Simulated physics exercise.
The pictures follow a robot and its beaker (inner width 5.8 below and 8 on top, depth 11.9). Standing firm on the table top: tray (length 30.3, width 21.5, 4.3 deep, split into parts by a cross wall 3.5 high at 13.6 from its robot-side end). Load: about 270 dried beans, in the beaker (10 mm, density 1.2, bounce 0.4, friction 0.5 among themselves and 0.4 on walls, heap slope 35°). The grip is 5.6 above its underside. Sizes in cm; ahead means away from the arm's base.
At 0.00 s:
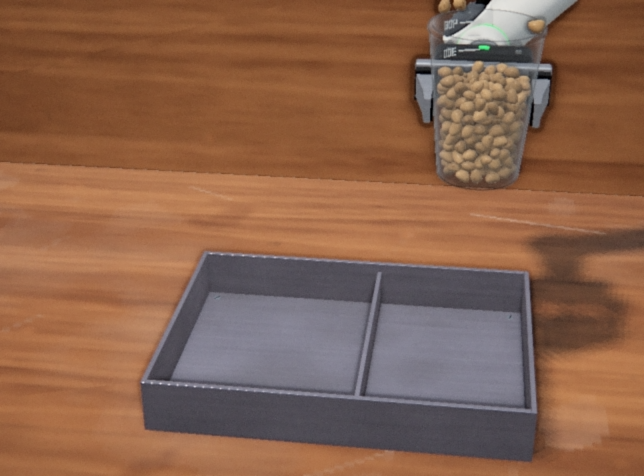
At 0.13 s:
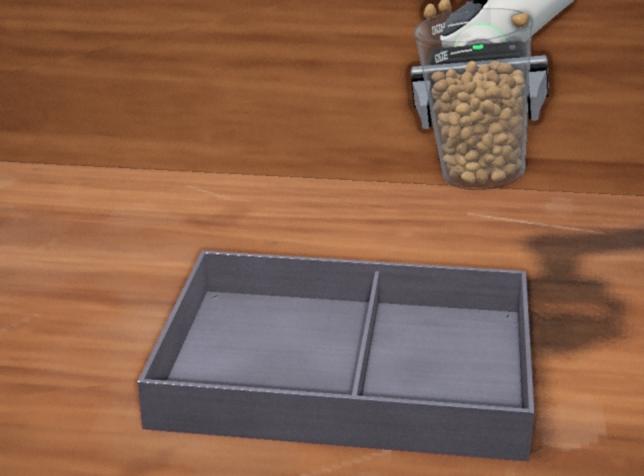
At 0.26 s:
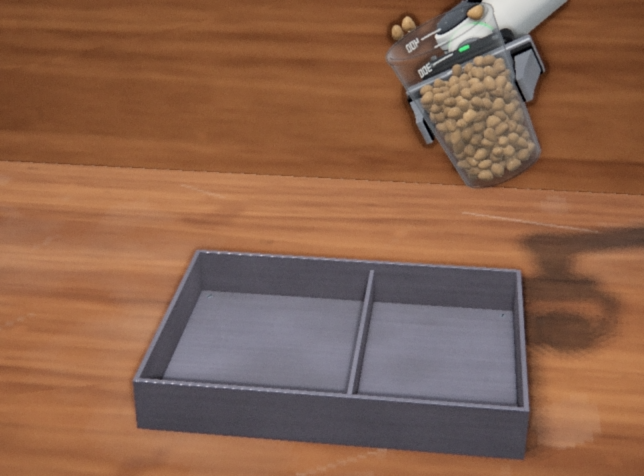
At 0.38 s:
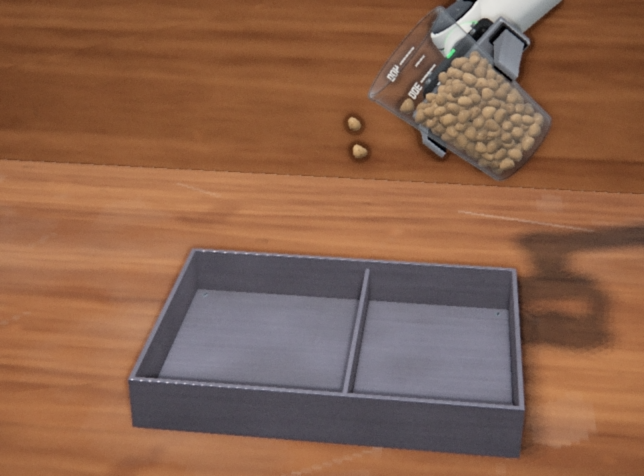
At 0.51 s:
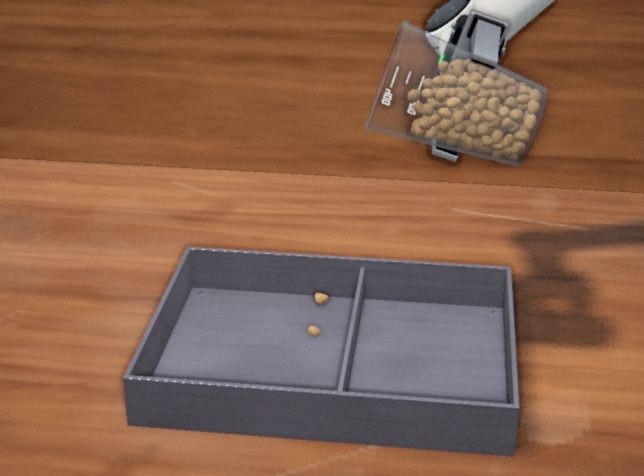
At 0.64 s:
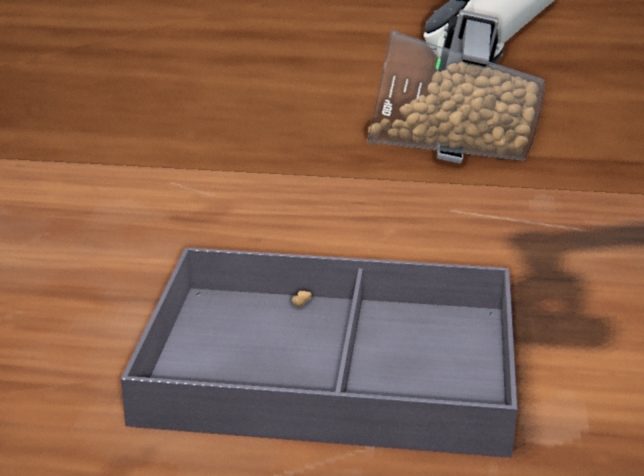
Robot arm tilting a clear beaker of beans steeply to the left, two beans dropping into a divided grey tray's left section.
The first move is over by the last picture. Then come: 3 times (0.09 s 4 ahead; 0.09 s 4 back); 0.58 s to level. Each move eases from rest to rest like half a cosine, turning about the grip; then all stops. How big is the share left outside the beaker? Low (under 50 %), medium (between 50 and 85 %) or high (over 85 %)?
Outside the beaker the share is medium, between 50 and 85 %.
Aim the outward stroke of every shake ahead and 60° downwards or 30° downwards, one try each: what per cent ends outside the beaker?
Some 20 and 35 per cent.
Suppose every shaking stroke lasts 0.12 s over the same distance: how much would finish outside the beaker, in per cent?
In that case some 60 per cent.
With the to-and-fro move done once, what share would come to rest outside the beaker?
Then about 55 per cent.
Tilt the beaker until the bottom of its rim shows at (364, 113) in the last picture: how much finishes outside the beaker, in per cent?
Some 40 per cent.
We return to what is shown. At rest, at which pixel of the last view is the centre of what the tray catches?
Around (229, 346).
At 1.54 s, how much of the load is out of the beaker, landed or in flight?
Some 70 per cent.
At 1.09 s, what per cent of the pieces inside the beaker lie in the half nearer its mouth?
About 40 per cent.
By 1.09 s, tilted 80° forward, highest piece 24 above the table; 128 in the far-side part, 103 in the beaker, 3 on the table or floor, 38 in flight or on a rim.
By 1.54 s, tilted 26° forward, highest piece 29 above the table; 185 in the far-side part, 79 in the beaker, 5 on the table or floor, 3 in the robot-side part.
By 1.96 s, level, highest piece 25 above the table; 185 in the far-side part, 79 in the beaker, 5 on the table or floor, 3 in the robot-side part.
By 3.01 s, level, highest piece 25 above the table; 185 in the far-side part, 79 in the beaker, 5 on the table or floor, 3 in the robot-side part.
Final count, 185 in the far-side part, 79 in the beaker, 5 on the table or floor, 3 in the robot-side part. That is 71 % outside the beaker.
